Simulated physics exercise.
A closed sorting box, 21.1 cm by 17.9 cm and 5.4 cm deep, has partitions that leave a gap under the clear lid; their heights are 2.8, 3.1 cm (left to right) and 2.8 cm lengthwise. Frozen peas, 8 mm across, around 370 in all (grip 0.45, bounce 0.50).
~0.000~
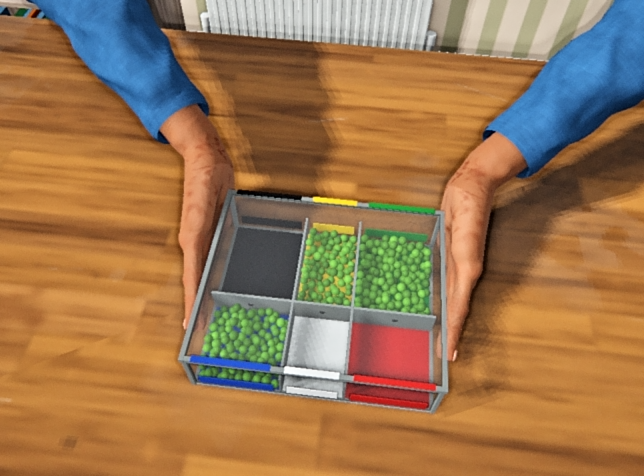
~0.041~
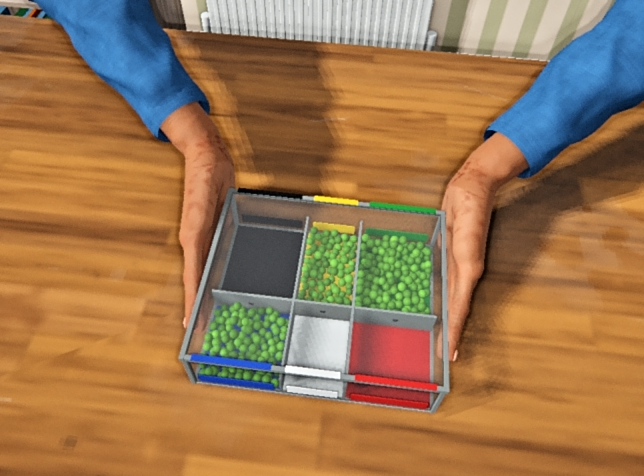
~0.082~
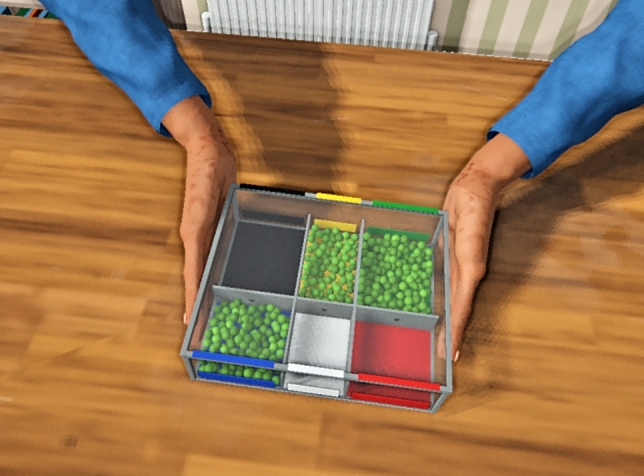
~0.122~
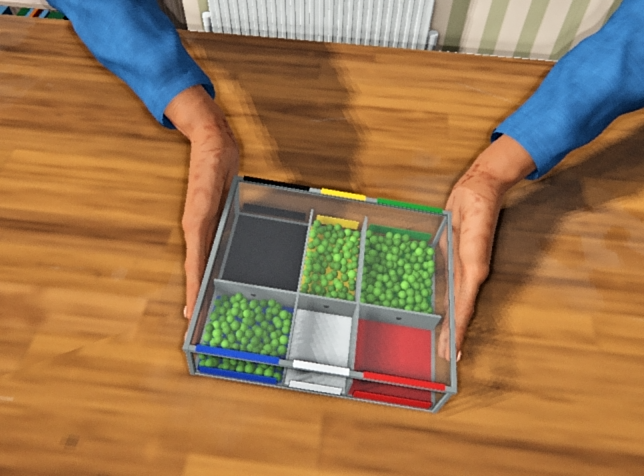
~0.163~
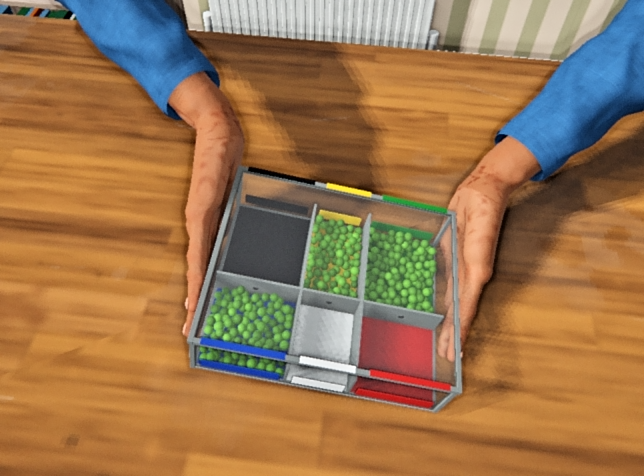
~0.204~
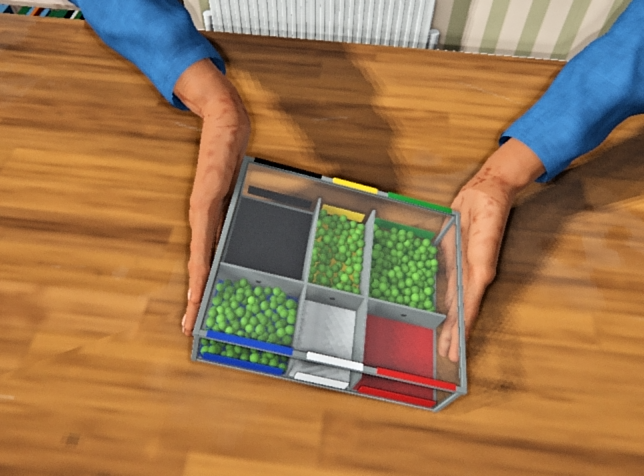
Two hands slowly tilt a clear-lidded box of green peas, its left side rising slightly.
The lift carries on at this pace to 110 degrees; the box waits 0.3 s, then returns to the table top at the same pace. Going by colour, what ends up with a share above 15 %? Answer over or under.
Red over, blue under, green over, yellow under, white under, black under.
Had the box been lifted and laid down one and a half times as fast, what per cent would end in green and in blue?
Green 65; blue 0.
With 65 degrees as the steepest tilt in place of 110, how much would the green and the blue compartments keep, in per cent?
Then: Green 45, blue 30.
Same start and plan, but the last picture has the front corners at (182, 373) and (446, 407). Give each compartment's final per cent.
Red 45; blue 30; green 0; yellow 0; white 25; black 0.
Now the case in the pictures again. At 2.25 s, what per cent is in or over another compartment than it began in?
About 60 per cent.
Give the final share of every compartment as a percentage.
Red 35, blue 0, green 65, yellow 0, white 0, black 0.
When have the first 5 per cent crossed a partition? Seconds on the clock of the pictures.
Near 1.15 s.
After 1.43 s, tilt 110 degrees; red 25 %, green 65 %, white 5 %.
After 2.25 s, tilt 57 degrees; red 30 %, green 70 %.
Then, at 3.08 s, tilt 0 degrees; red 35 %, green 65 %.
In the end, at 3.5 s, red 35 %, blue 0 %, green 65 %, yellow 0 %, white 0 %, black 0 %.
